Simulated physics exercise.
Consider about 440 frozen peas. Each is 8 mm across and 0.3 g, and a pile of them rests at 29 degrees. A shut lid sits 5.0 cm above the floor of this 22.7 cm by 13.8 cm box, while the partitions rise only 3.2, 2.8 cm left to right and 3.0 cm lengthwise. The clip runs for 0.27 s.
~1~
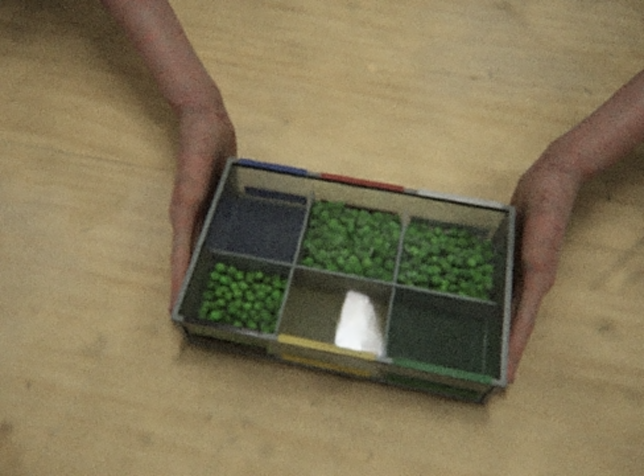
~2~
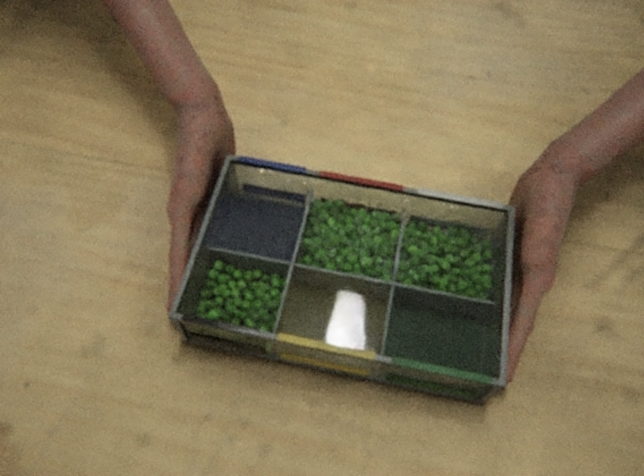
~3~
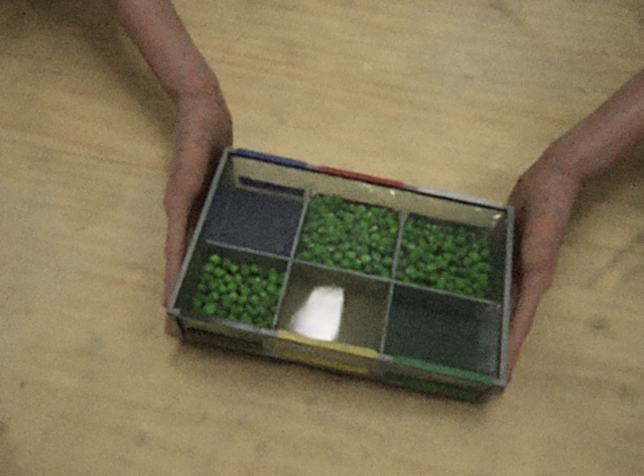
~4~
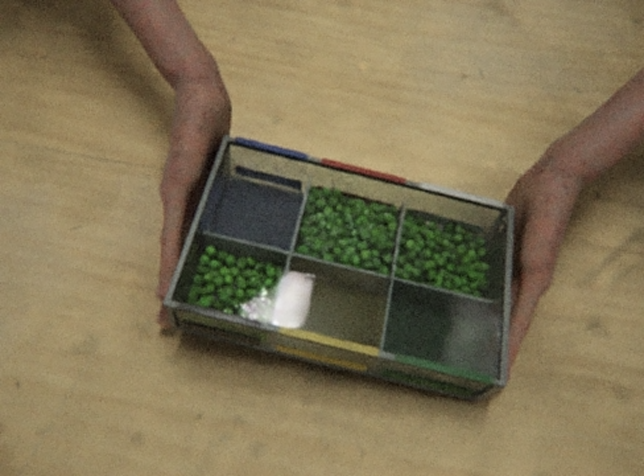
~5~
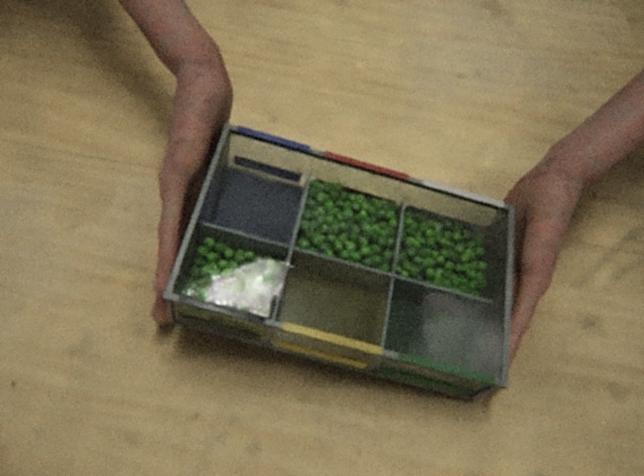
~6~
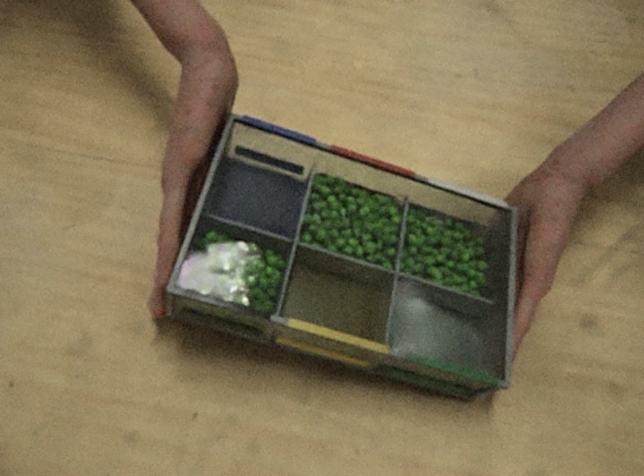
Two hands slowly tilt a divided box of green peas, raising its left side slightly.
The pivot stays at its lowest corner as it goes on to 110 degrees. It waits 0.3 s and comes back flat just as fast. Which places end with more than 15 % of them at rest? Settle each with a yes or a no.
For red, no; for blue, no; for green, yes; for yellow, no; for white, yes; for black, no.
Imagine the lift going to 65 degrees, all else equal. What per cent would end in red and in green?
Result - red 30 percent, green 5 percent.
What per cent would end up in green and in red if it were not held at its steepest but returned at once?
Final amounts would be green 35% and red 0%.
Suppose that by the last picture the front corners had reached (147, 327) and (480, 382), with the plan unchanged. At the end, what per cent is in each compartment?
In per cent, the final split is red 5, blue 0, green 0, yellow 40, white 0, black 55.
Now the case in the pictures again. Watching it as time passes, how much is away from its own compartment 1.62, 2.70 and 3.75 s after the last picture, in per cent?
Around 65, then 65, then 65.
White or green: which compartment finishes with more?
More ends up in the white one.
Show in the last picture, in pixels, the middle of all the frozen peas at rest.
After settling, the middle sits near (443, 284).
Then, 1.62 s after the last picture, tilt 110 degrees; green 20 %, yellow 5 %, white 65 %, black 5 %.
Then, 2.70 s after the last picture, tilt 55 degrees; green 30 %, white 65 %, black 5 %.
Then, 3.75 s after the last picture, tilt 0 degrees; green 35 %, white 65 %, black 5 %.
In the end, red 0 %, blue 0 %, green 35 %, yellow 0 %, white 65 %, black 5 %.
